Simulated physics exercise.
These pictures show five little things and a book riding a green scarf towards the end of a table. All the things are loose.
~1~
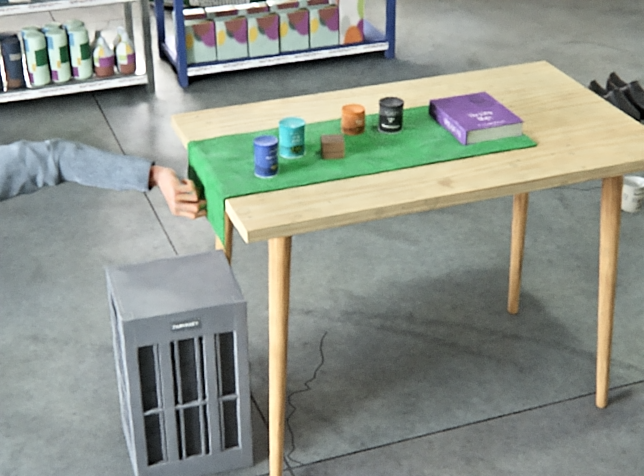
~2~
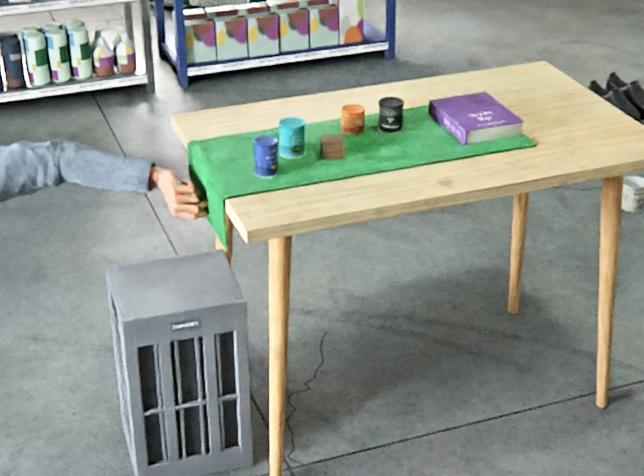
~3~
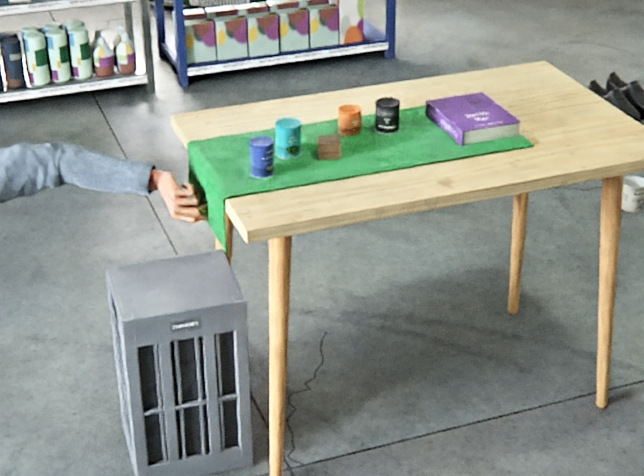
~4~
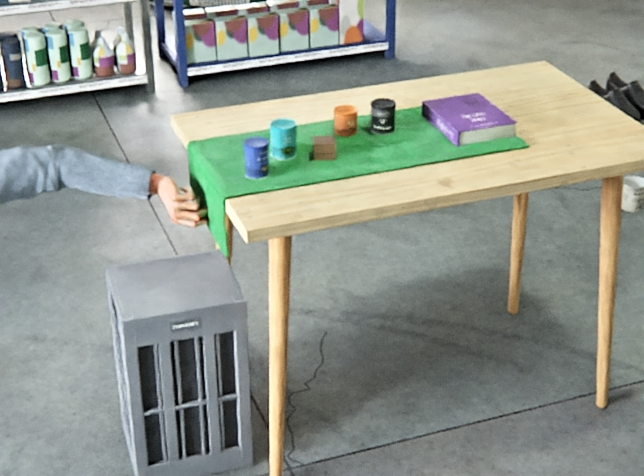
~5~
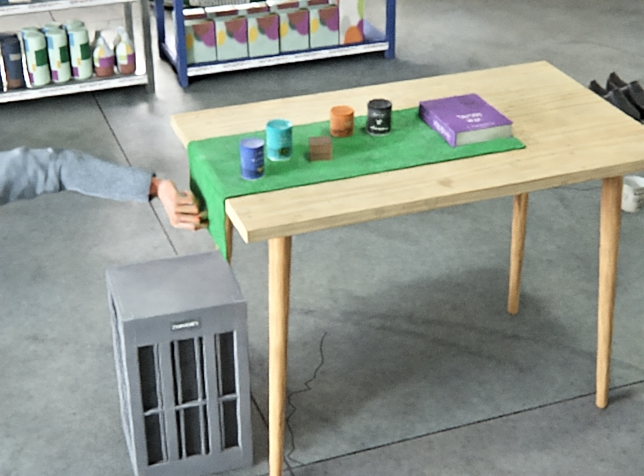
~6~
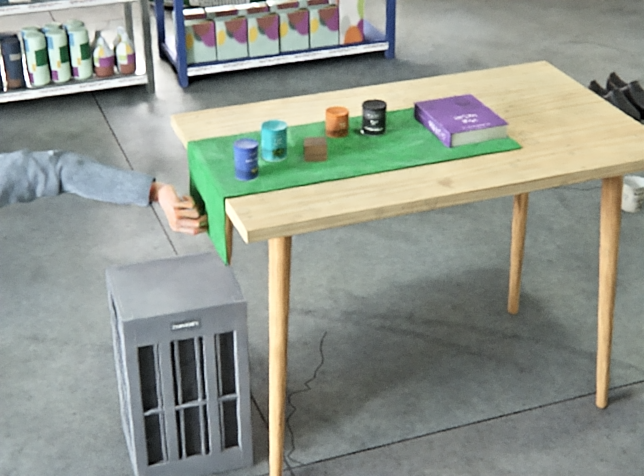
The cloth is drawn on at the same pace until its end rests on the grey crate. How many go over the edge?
It carries off one.
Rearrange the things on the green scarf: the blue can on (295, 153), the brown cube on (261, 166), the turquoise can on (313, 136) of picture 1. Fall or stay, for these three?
The blue can stays on; the brown cube is carried off; the turquoise can survives.
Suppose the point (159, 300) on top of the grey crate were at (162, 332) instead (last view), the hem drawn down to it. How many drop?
The count: 2.
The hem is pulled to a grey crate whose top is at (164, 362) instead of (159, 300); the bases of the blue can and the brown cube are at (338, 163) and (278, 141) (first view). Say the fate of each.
The blue can goes over, the brown cube falls.
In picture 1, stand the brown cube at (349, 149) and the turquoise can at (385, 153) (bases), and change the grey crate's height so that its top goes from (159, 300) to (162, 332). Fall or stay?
The brown cube holds on, the turquoise can remains up.
Soon after, hem near (209, 251); all still up.
After that, hem on the crate; blue can gone.
In the end, hem on the crate; blue can gone. The answer is one.
